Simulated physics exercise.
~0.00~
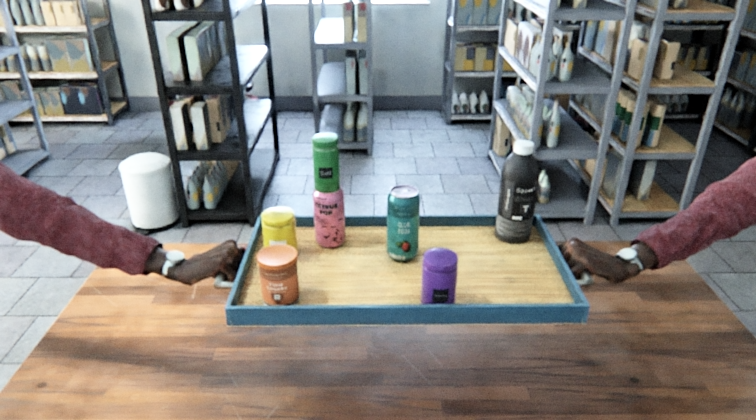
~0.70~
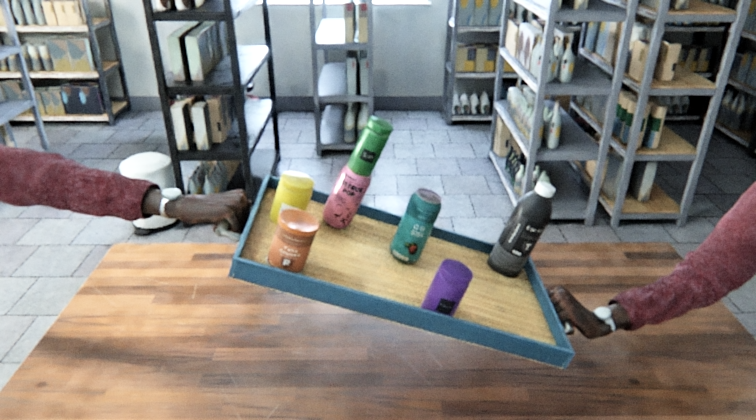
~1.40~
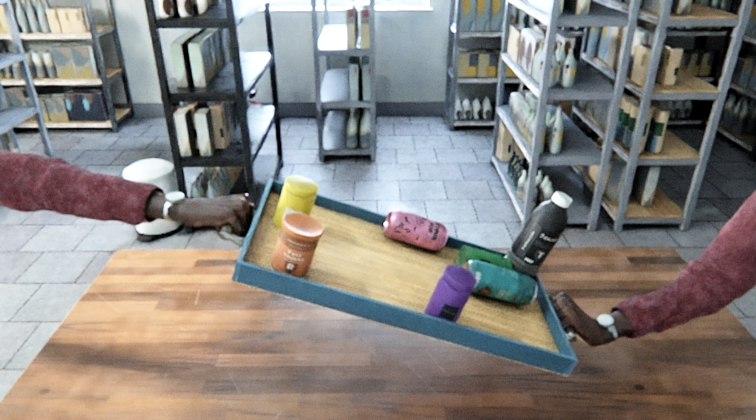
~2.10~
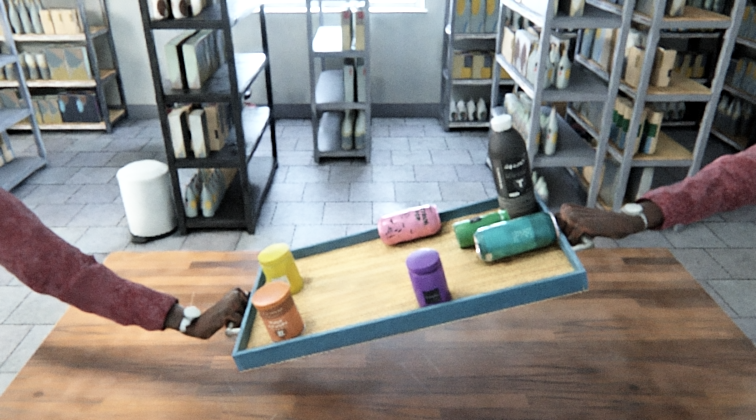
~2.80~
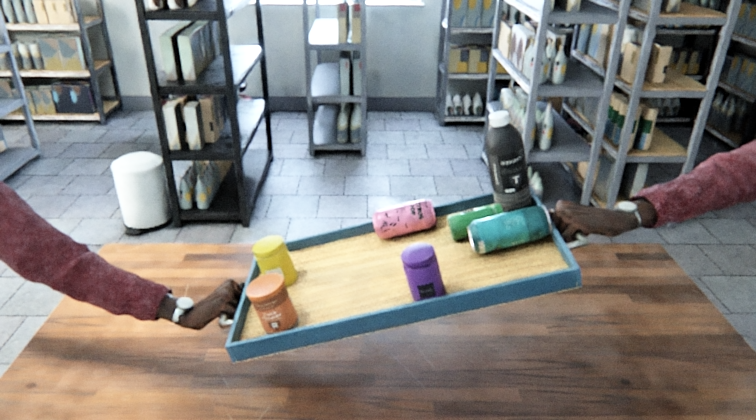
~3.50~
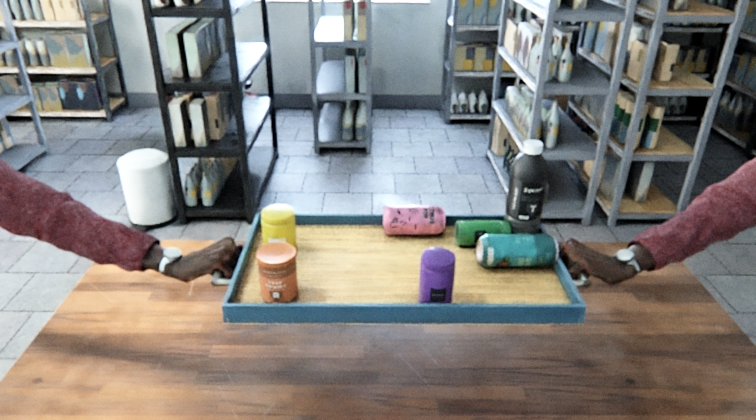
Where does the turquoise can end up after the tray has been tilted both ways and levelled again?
It leaves its spot near the middle of the tray and ends up lying on its side toward the right end, in front of the black bottle.
